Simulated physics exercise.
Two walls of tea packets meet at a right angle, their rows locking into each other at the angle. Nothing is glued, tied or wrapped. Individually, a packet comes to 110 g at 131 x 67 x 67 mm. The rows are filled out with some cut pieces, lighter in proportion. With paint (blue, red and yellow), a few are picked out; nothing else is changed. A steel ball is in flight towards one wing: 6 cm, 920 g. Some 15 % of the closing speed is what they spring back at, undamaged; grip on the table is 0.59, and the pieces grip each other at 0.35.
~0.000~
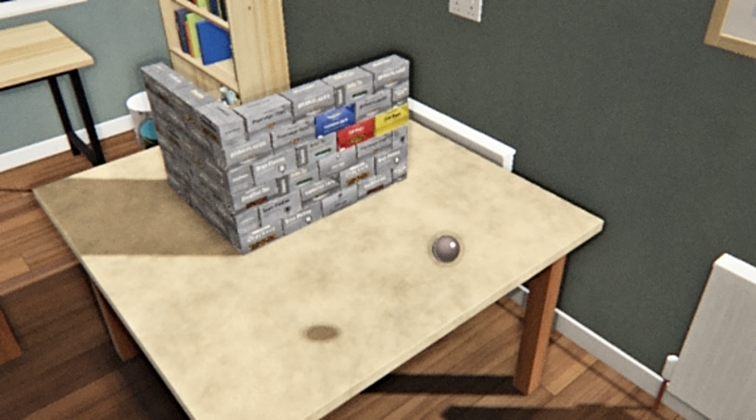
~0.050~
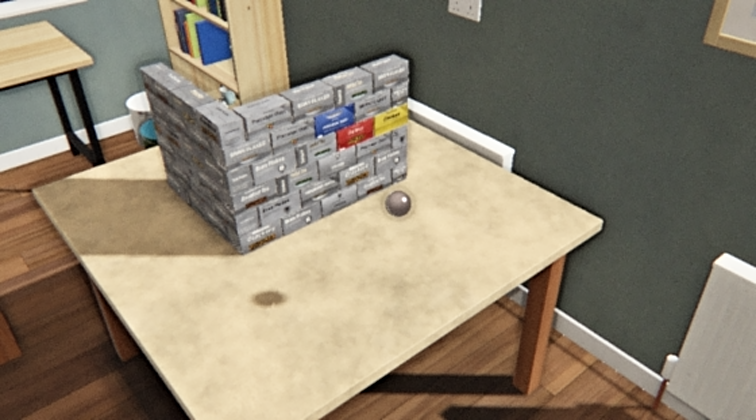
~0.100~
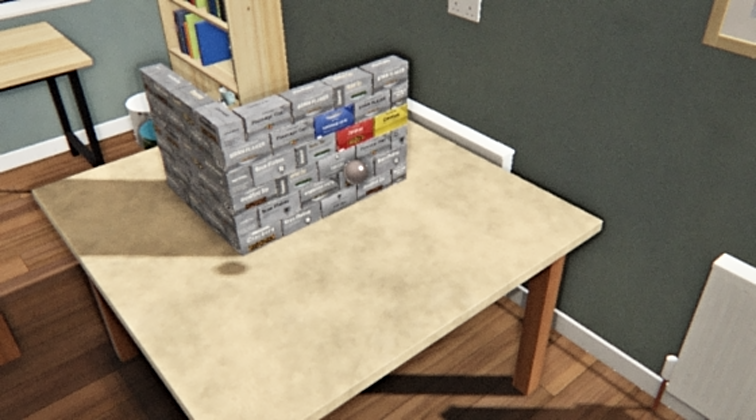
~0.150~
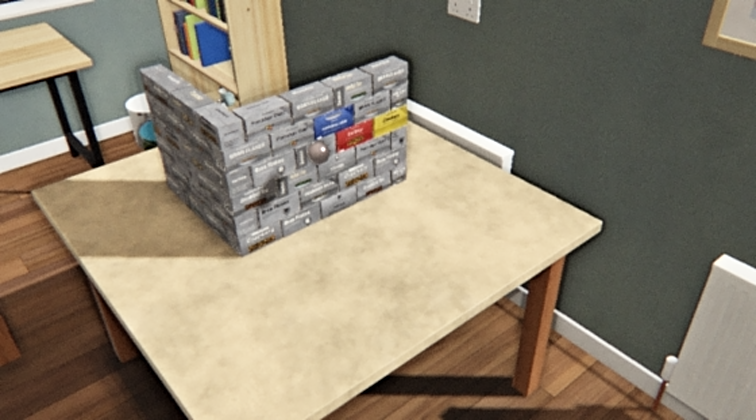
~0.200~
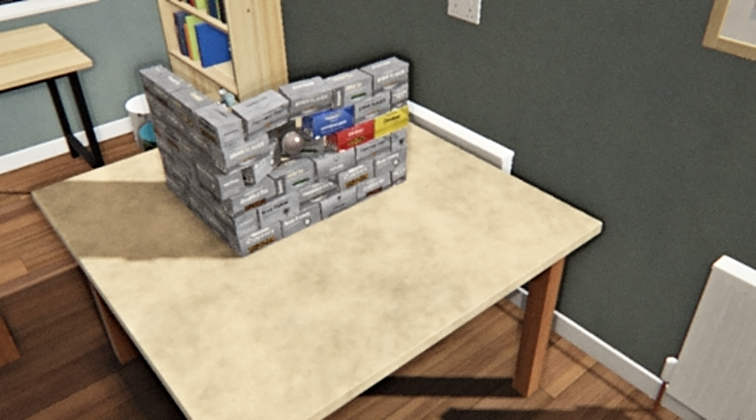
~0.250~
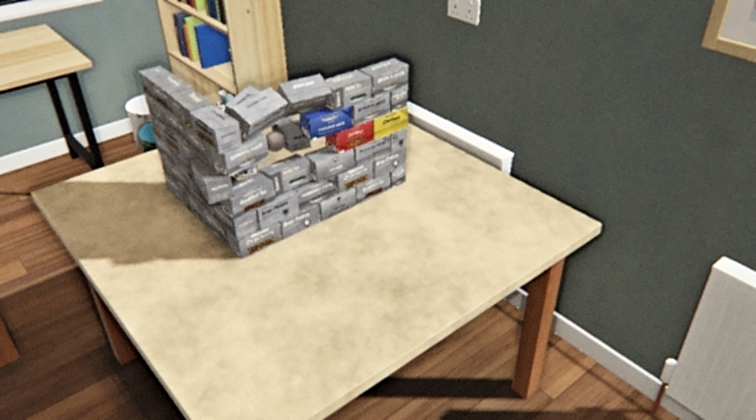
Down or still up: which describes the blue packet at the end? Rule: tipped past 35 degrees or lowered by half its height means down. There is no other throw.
Down.
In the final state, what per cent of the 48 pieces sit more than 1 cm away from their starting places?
I get 25 %.
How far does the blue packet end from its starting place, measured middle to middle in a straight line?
Roughly 38 centimetres.
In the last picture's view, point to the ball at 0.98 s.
It should be about (149, 191) in pixels.
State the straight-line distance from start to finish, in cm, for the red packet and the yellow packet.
Red: 0 cm, yellow: 0 cm.
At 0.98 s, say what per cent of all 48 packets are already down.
15 per cent.
Around 0.46 s, ball still moving; 6 of the 48 packets down; blue packet tipped 13°.
Around 0.98 s, ball still moving; 8 of the 48 packets down; blue packet tipped 45°, 7 cm lower.
Finally (2.1 s), ball rolling away; 9 of the 48 packets down; blue packet on its side; yellow packet unmoved; red packet displaced 6 mm. Seen by the last camera, middles, blue packet near (294, 255), yellow packet near (385, 120).
